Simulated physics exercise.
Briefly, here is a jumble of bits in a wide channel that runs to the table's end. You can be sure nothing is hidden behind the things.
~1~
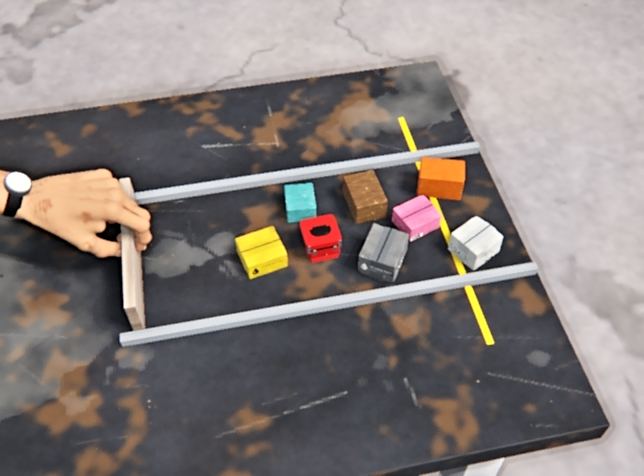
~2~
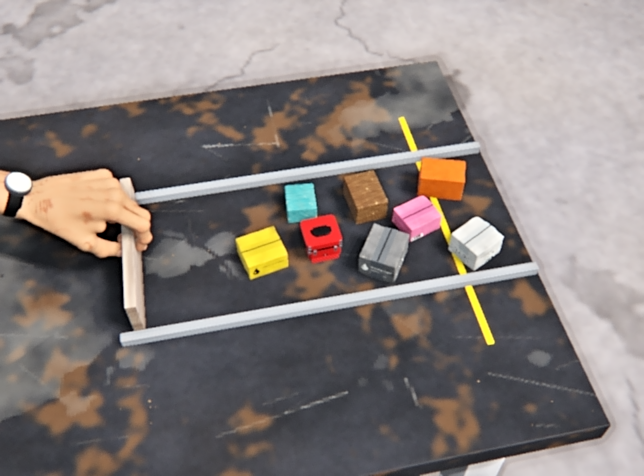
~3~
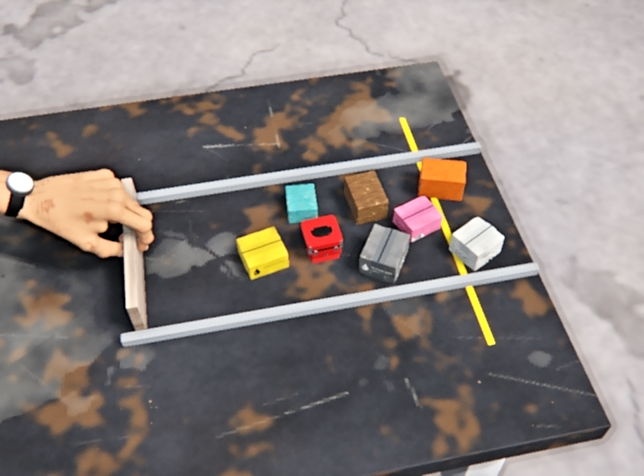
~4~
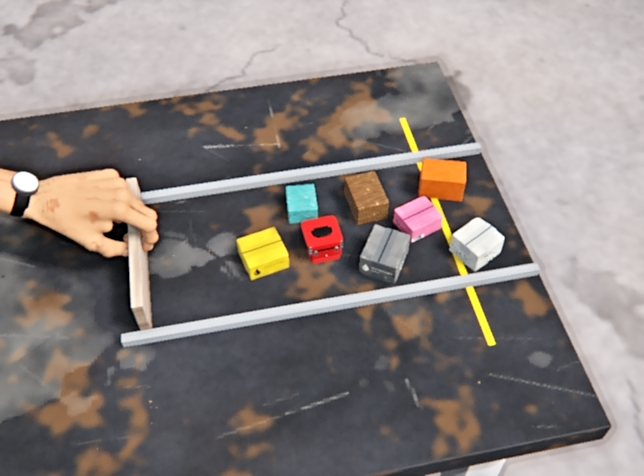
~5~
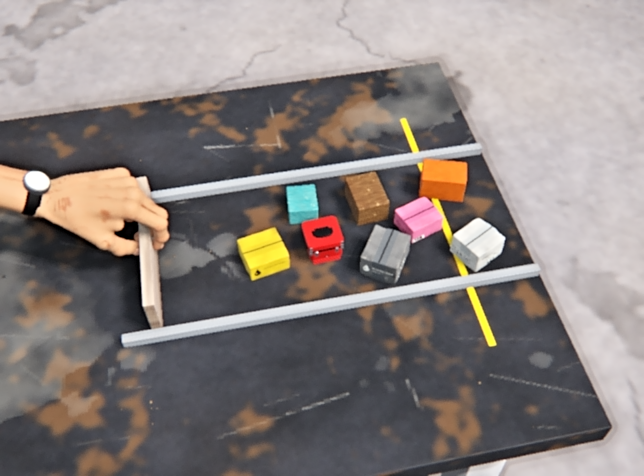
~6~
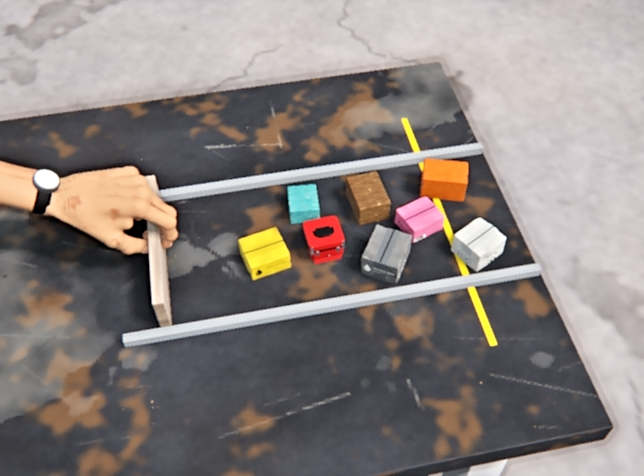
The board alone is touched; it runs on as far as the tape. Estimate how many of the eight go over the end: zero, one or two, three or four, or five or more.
I predict that one of them or two will leave the table.
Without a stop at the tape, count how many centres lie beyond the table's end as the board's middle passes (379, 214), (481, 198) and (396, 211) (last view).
The numbers past the end are 0, 5 and 0.
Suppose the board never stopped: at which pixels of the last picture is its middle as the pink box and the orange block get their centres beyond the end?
Around (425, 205), then around (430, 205).
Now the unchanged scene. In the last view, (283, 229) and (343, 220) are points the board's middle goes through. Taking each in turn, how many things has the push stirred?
I get 2 at the one place and 6 at the other.
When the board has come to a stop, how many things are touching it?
Total: 3.
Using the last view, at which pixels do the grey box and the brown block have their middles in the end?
The grey box comes to rest at (485, 253), and the brown block comes to rest at (478, 183).
Soon after, none off yet; white box at rest near (478, 244); orange block at rest near (444, 180); pink box at rest near (420, 219).
After that, none off yet; white box at rest near (478, 244); orange block at rest near (444, 180); pink box moving near (423, 219).
And then, none off yet; white box moving near (483, 244); orange block displaced about its own width near (473, 173); pink box displaced well along near (493, 207).
In the end, the number that fall off is one or two; gone, pink box and orange block.
